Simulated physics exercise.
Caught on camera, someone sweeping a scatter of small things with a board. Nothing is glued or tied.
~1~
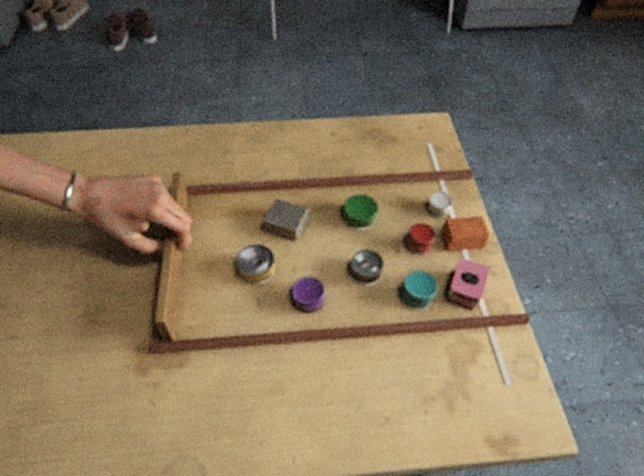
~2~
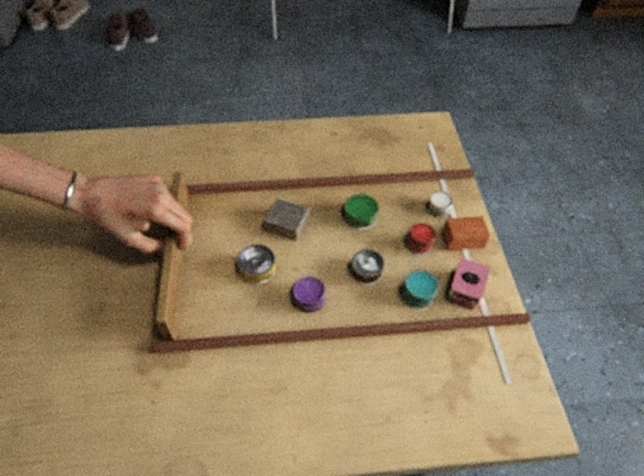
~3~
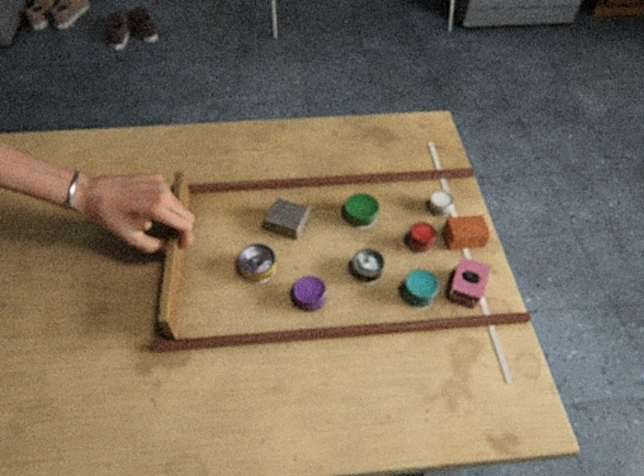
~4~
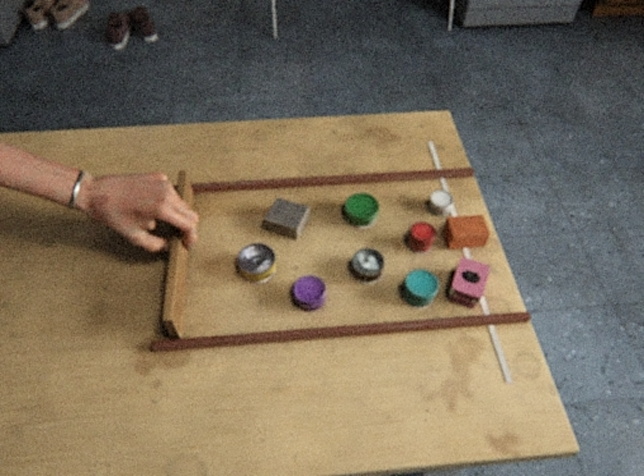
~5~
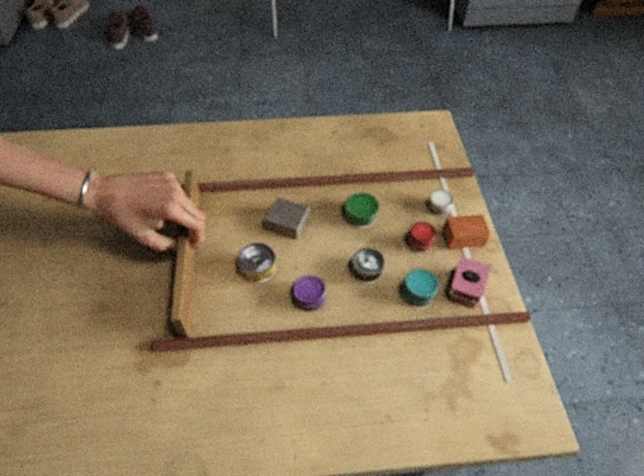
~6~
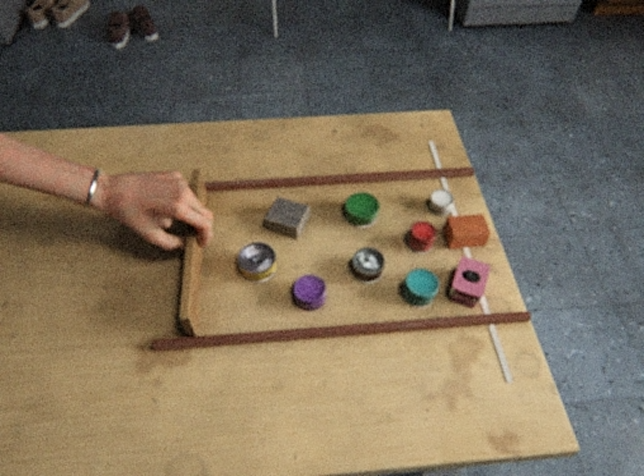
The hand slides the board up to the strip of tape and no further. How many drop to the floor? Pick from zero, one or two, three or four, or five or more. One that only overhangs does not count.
Outcome: The number that fall off is five or more.
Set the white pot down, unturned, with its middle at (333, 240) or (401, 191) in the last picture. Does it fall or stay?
In turn it does not fall; stays on.
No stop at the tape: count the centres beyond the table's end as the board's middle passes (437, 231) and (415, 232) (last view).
Past the end: 2 and 0.
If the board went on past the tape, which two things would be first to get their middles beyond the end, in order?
In order: The white pot, then the orange block.
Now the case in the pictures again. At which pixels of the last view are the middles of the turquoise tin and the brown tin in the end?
The turquoise tin at (510, 296), the brown tin at (507, 253).
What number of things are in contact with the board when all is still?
In contact: 3.
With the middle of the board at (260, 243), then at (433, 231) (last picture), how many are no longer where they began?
At the one place 1, at the other 10.
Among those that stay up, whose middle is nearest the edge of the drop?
It is the brown tin.
Soon after, none off yet; orange block at rest near (466, 231); pink case at rest near (469, 282); white pot at rest near (441, 203).
Then, none off yet; orange block at rest near (466, 231); pink case at rest near (471, 282); white pot moved a little near (451, 202).
By the end, the number that fall off is five or more; fallen, green pot, red tin, white pot, pink case and orange block.
